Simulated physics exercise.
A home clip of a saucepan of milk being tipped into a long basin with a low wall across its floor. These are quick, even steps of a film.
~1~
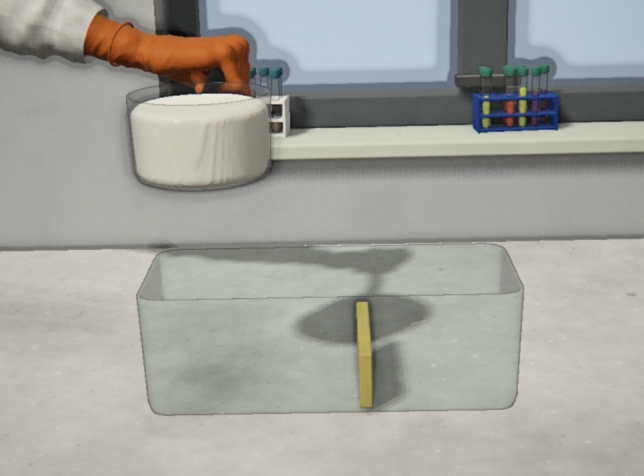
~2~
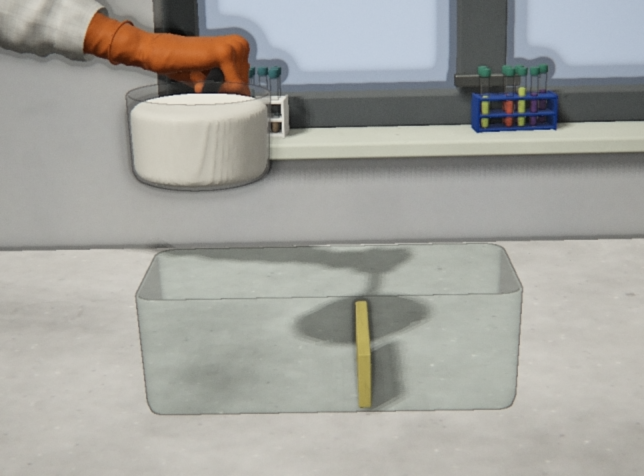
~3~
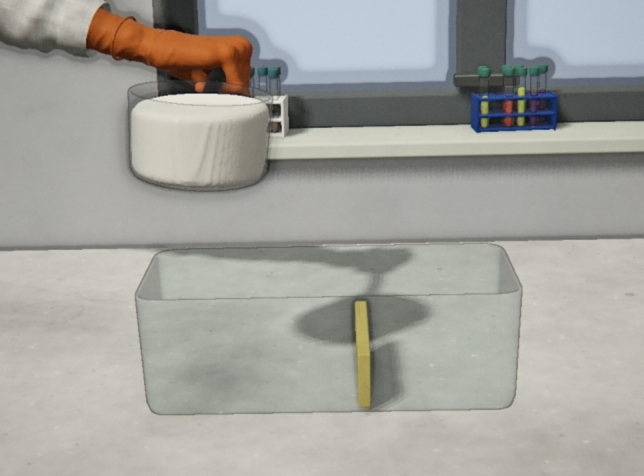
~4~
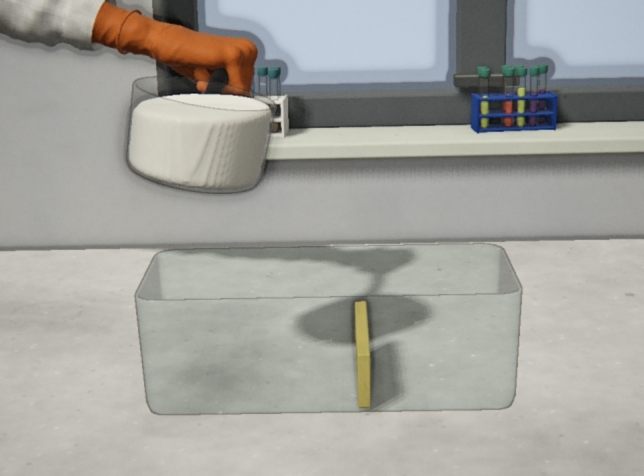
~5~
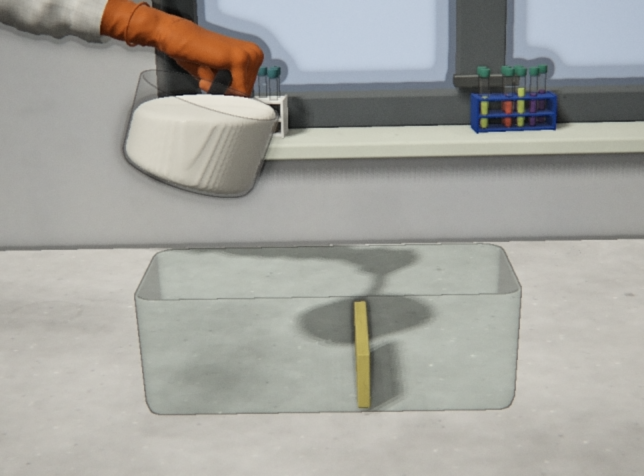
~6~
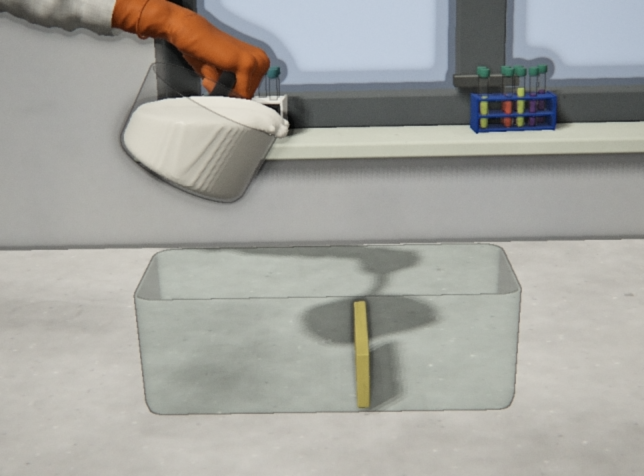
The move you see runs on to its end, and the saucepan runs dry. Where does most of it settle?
The left part.
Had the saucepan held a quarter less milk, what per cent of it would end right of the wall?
It comes to 5 per cent or so.
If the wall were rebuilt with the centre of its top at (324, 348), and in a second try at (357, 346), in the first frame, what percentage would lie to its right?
About 75 and 45 per cent.
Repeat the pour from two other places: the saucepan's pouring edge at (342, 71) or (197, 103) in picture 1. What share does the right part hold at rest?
Near 95 % and 5 %.
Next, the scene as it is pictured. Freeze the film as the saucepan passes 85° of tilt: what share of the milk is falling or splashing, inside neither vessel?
Close to 35 per cent.
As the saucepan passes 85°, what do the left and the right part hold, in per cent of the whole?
Some 15 per cent left and 10 right.
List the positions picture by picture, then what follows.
It leans 0°; its right rim is at (269, 94); the milk meets the walls at (133, 107) and (268, 104); the long basin's rim runs from (148, 276) to (513, 269); the wall's top is at (364, 328), in the first picture.
It leans 1°; its right rim is at (269, 95); the milk meets the walls at (133, 106) and (267, 105), in the second picture.
It leans 5°; its right rim is at (271, 100); the milk meets the walls at (133, 105) and (269, 106), in the third picture.
It leans 11°; its right rim is at (275, 108); the milk meets the walls at (135, 105) and (271, 107), in the fourth picture.
It leans 19°; its right rim is at (277, 119); the milk meets the walls at (137, 108) and (277, 111), in the fifth picture.
It leans 29°; its right rim is at (278, 132); the milk meets the walls at (133, 112) and (276, 119); 3 per cent is over the edge, in the sixth picture.
A moment on, the tilt is 85° and 42 per cent is still to pour, 13 is left of the wall and 9 right of it.
Next, the tilt is 97° and 11 per cent is still to pour, 55 is left of the wall and 25 right of it.
Then the tilt is 97° and 3 per cent is still to pour, 67 is left of the wall and 25 right of it.
Later the tilt is 97° and 1 per cent is still to pour, 72 is left of the wall and 25 right of it.
In the end 73 per cent lies left of the wall, 25 right of it and 2 outside.
